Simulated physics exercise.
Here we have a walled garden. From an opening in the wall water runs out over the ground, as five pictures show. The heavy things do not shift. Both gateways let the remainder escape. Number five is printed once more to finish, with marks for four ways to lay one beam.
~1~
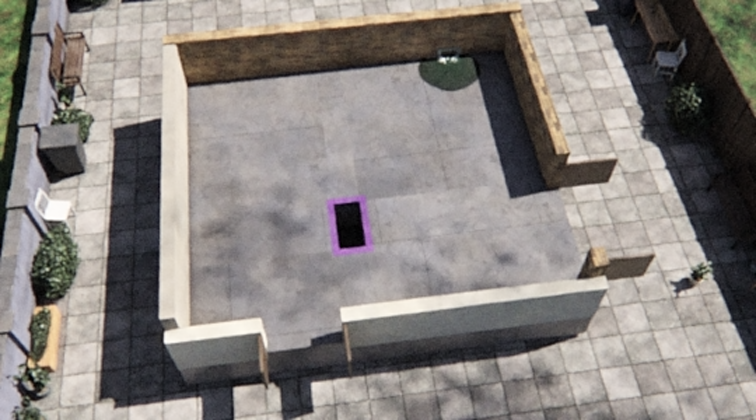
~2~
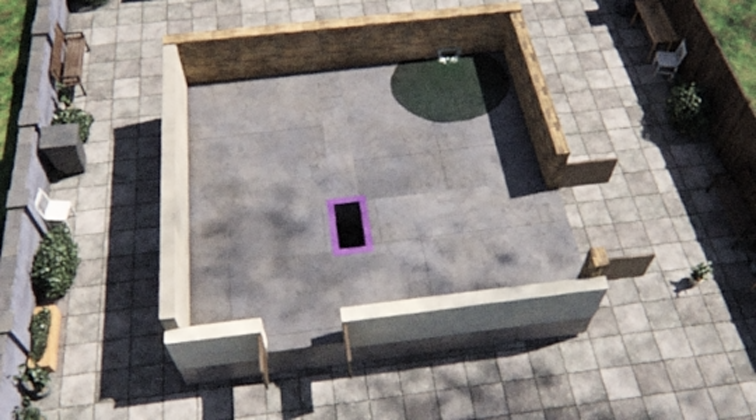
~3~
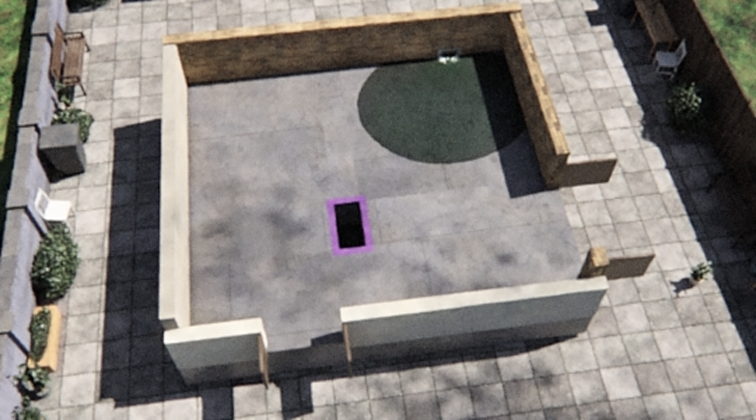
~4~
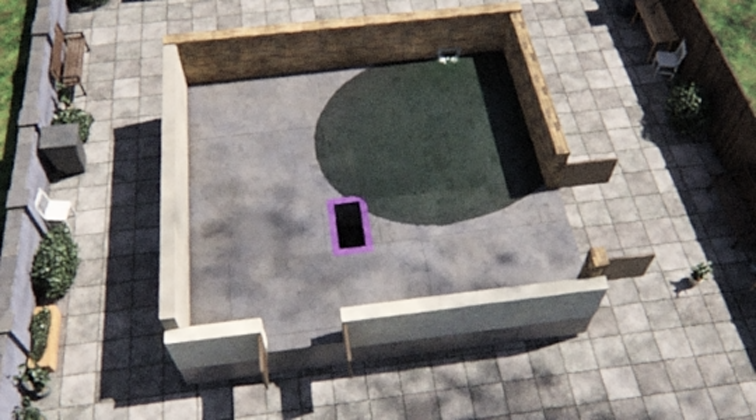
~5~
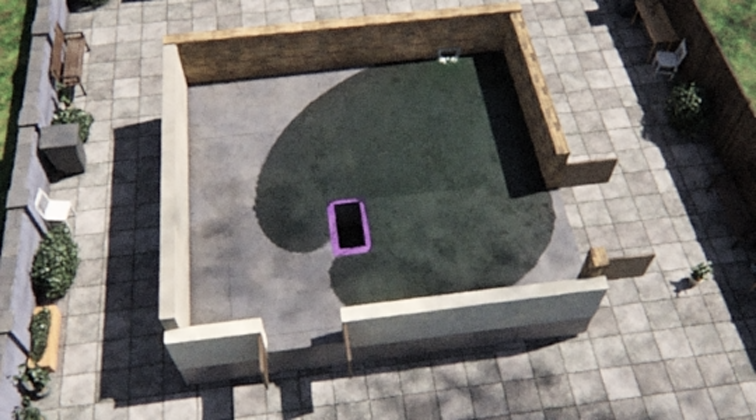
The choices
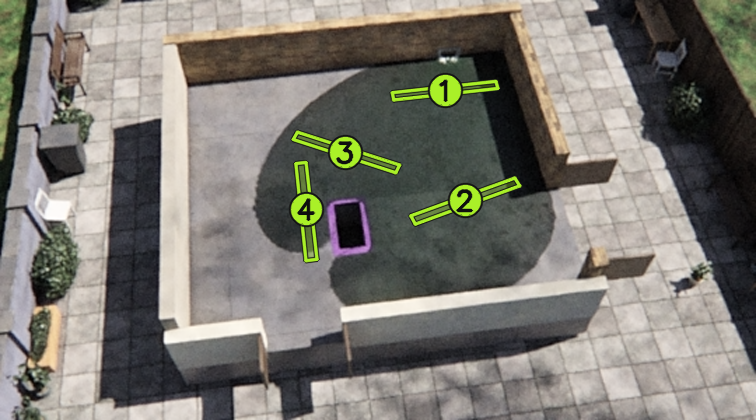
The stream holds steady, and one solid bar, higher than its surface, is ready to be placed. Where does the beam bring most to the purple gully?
The best position is 2.
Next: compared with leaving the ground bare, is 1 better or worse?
Position 1 is worse.
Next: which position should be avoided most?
It is 1.
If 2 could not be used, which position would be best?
Here it is position 4.
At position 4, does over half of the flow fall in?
No.
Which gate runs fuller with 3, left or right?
The left one.
On the marked copy, 1 from (393, 96) to (496, 84); 2 from (413, 219) to (517, 181); 3 from (295, 135) to (397, 168); 4 from (311, 260) to (300, 162).
If 1 is chosen, about 8 % of the stream runs into the purple gully, about 88 % out by the gates.
If 2 is chosen, about 50 % of the stream runs into the purple gully, about 47 % out by the gates.
If 3 is chosen, about 13 % of the stream runs into the purple gully, about 83 % out by the gates.
If 4 is chosen, about 33 % of the stream runs into the purple gully, about 63 % out by the gates.
